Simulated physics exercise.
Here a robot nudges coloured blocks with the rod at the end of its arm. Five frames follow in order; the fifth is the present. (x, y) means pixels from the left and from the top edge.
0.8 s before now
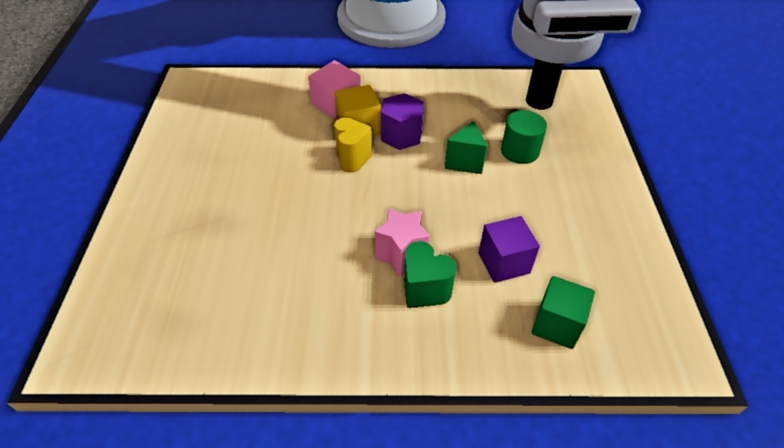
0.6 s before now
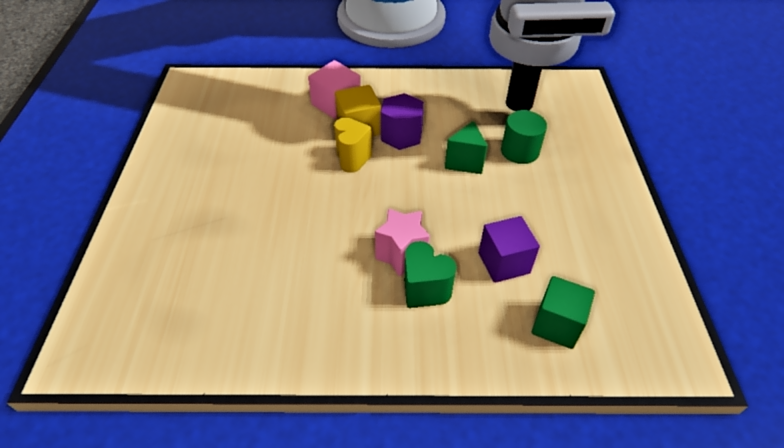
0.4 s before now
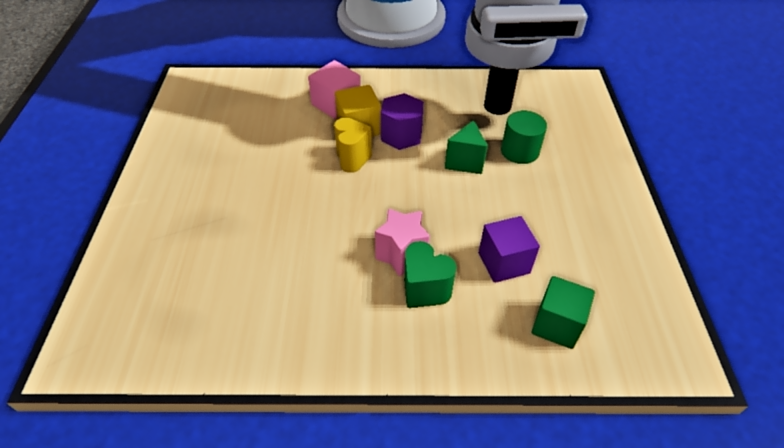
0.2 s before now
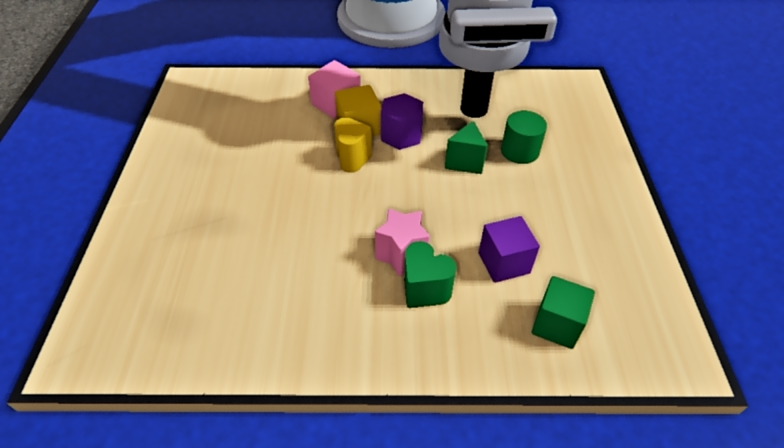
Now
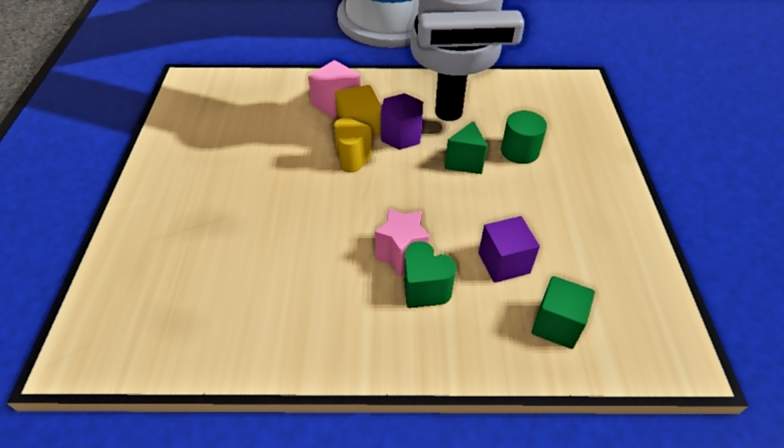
In the video, a robot arm with a black rod moves steadily left along the far edge of a wooden board, passing behind the green cylinder and triangular block, while the pink, yellow, purple and green blocks stay still.
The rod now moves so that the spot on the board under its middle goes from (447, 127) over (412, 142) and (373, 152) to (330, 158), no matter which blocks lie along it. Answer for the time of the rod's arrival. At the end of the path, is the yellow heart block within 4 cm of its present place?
No, I don't think so.
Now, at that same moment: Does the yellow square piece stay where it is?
No
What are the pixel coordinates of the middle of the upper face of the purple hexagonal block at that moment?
Expect it around (291, 139).
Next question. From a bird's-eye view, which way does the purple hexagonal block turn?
Looking down on the board, it turns counter-clockwise.
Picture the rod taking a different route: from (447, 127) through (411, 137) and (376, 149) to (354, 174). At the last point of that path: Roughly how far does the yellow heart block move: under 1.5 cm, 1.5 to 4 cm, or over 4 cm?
Once the path ends, it will sit over 4 cm from where it is now.
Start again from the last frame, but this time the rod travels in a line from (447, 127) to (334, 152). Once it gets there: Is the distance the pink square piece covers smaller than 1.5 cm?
Yes, I think so.
What follows on the original path. One third of the way, rod (412, 127); yellow heart block (344, 133); yellow square piece (340, 103), turned 35° clockwise; purple hexagonal block (378, 118).
Two thirds of the way, rod (372, 137); pink square piece (332, 74); yellow heart block (309, 149); yellow square piece (321, 104), turned 85° clockwise; purple hexagonal block (335, 128), turned 10° anticlockwise.
At the end, rod (328, 143); pink square piece (332, 74); yellow heart block (279, 165), turned 25° anticlockwise; yellow square piece (319, 103), turned 90° clockwise; purple hexagonal block (291, 139), turned 30° anticlockwise.
